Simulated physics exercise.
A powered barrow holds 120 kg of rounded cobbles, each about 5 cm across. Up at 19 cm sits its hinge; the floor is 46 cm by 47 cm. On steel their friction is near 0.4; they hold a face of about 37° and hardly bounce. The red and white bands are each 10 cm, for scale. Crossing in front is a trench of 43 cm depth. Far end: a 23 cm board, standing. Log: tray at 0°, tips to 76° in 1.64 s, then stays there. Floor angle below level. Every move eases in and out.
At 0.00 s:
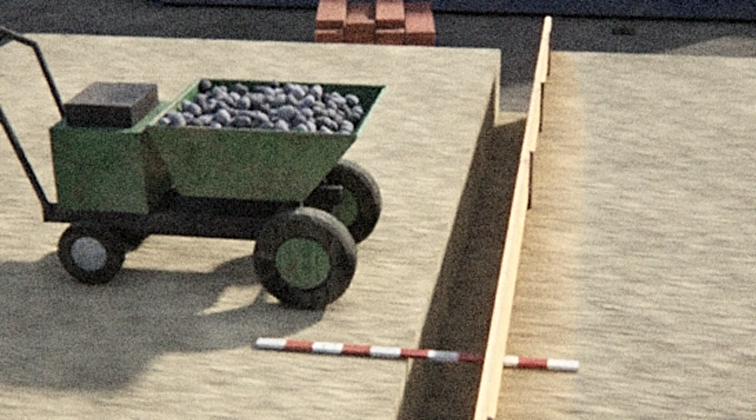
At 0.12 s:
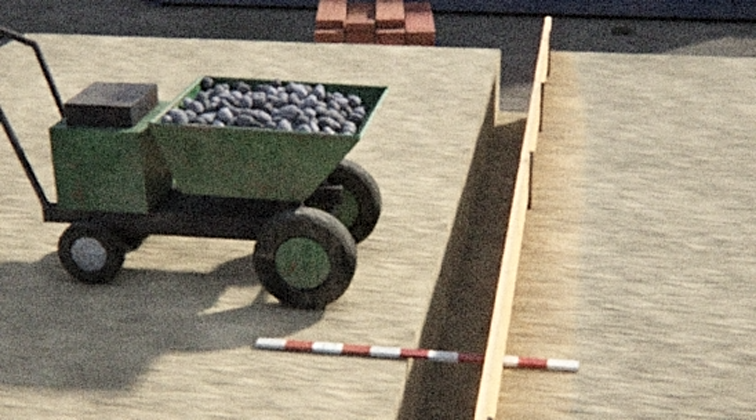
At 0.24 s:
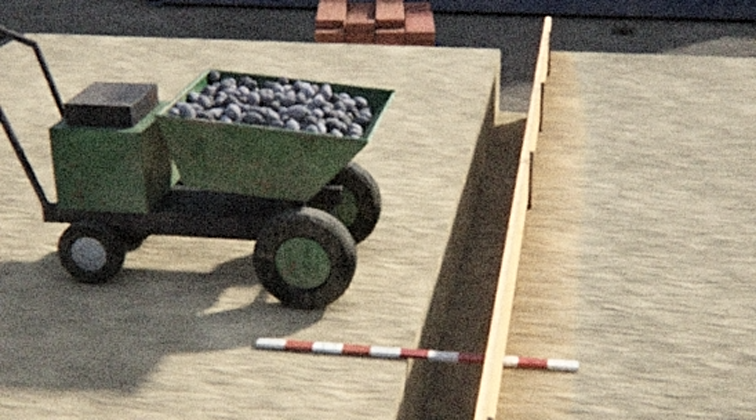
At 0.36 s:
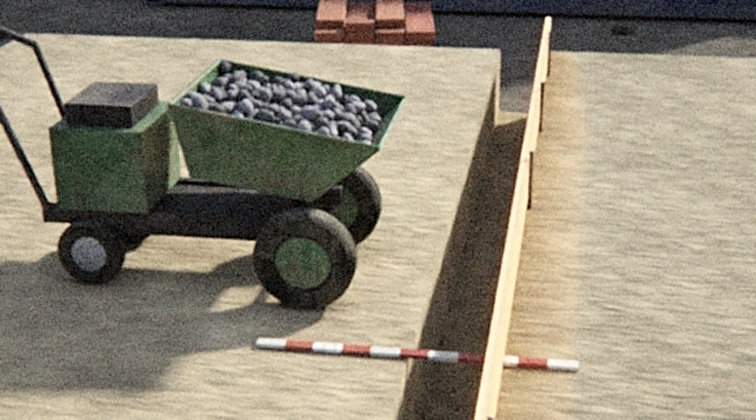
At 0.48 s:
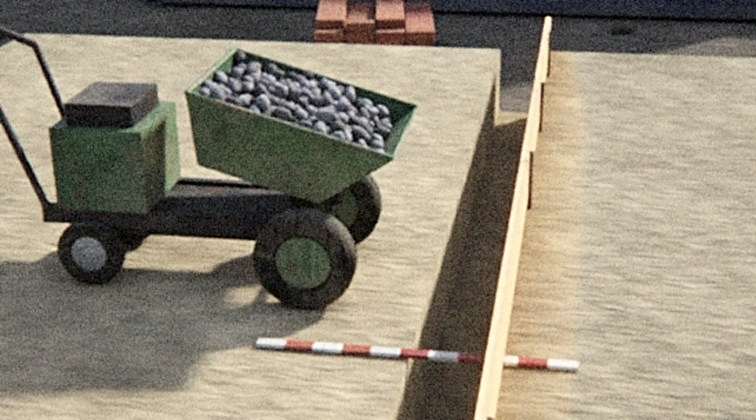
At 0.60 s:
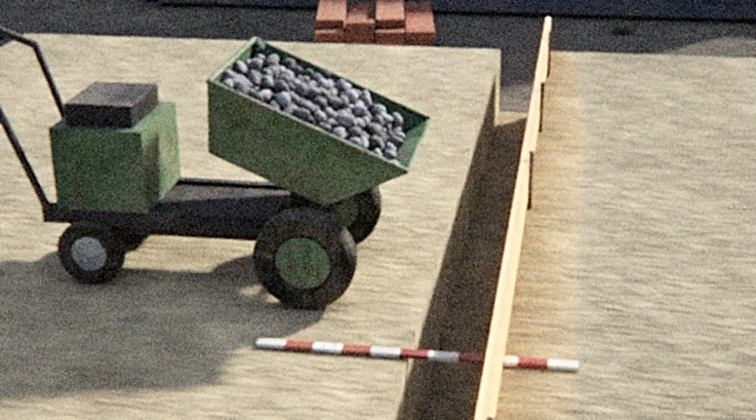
At the start, a green powered barrow full of rounded grey stones stands with its tray level, left of a trench edged by a wooden board. The tray then tilts gradually toward the right, its rear end rising while the stones shift inside, and finally it slopes steeply above the still wheels.
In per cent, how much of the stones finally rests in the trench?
Roughly 98 per cent of them.
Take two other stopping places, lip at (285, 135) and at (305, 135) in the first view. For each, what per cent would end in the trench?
The first gives about 80 percent and the second about 100 percent.
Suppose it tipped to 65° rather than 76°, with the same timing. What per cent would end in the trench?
Roughly 95%.
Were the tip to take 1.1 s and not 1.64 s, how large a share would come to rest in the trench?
With that timing, about 95 per cent.
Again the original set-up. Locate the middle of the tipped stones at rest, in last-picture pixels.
The stones end up centred near (471, 358).
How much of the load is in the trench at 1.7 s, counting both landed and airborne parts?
Something like 60 in a hundred.
After 1.2 s the floor is at 64°; 97 % in the tray, 3 % in the trench; the foremost stones are at (488, 234).
After 1.7 s the floor is at 76°; 39 % in the tray, 60 % in the trench, 1 % past the trench; the foremost stones are at (570, 277).
After 2.1 s the floor is at 76°; 12 % in the tray, 86 % in the trench, 2 % past the trench; the foremost stones are at (587, 280).
After 4.0 s the floor is at 76°; 0 % in the tray, 98 % in the trench, 2 % past the trench; the foremost stones are at (587, 280).
